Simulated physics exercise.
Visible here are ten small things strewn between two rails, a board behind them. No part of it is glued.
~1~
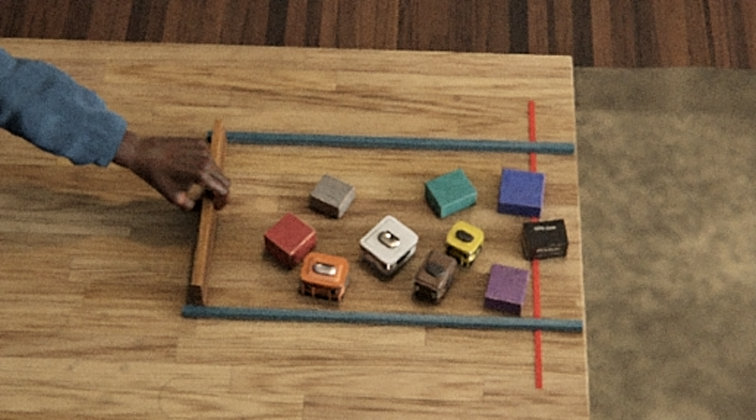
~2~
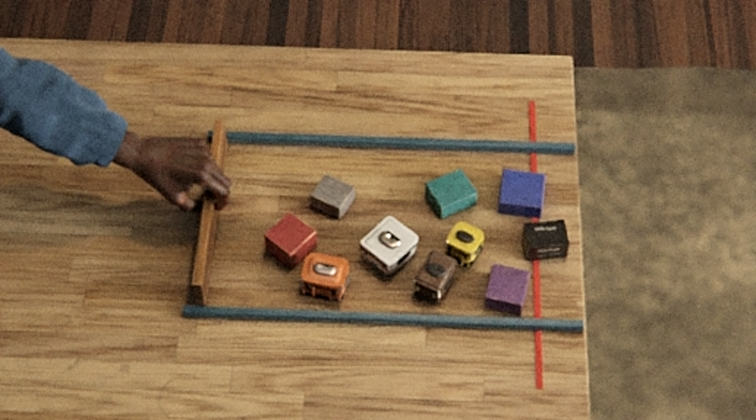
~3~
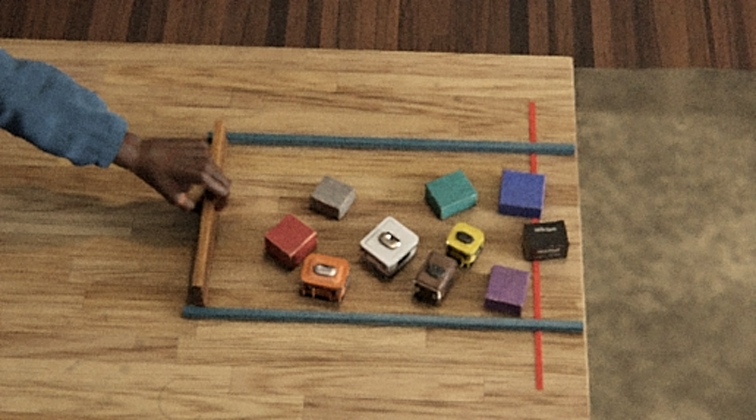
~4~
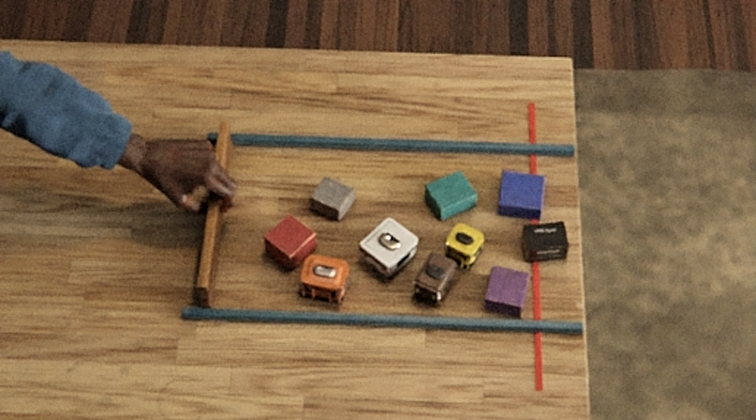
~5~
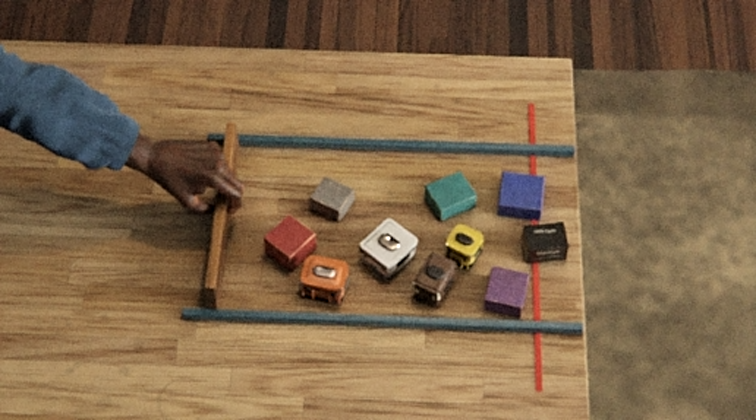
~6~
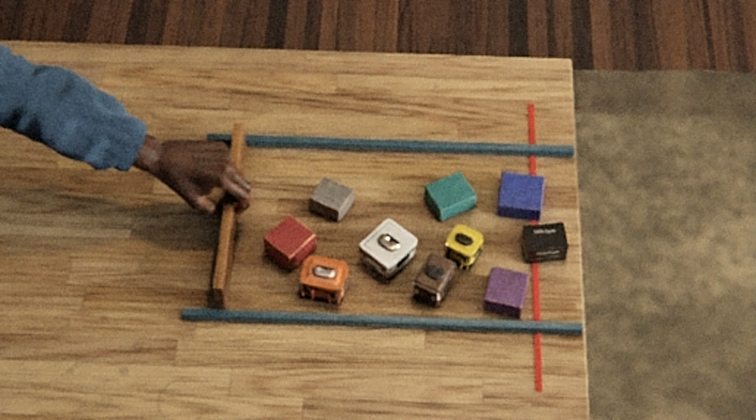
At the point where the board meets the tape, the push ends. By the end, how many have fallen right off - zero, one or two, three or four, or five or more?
Okay, so the number that tips off the end comes to at least five, I'd say.
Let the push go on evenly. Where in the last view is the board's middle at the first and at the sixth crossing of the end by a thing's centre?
Pixels in order: Roughly (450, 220), roughly (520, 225).
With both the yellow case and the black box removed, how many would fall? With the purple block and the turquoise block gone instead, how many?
First try 5, second try 5.
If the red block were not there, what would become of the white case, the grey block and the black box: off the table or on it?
In that case the white case stays where it is, the grey block stays where it is, the black box goes off the edge.
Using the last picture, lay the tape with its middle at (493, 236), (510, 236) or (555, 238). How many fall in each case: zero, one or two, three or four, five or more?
First either three or four, next three or four, finally five or more.
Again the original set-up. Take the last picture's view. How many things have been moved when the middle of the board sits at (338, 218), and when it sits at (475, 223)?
At the first point the count is 4, at the second it's 10.
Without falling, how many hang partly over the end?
Count of overhanging things: 0.
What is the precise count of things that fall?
7.
Soon after, none off yet; black box at rest near (545, 243); blue block at rest near (521, 196); purple block at rest near (506, 292).
After that, none off yet; black box displaced a little near (563, 243); blue block displaced a little near (533, 199); purple block displaced about its own width near (540, 297).
In the end, the number that fall off is five or more; gone, white case, brown case, turquoise block, yellow case, purple block, blue block and black box.
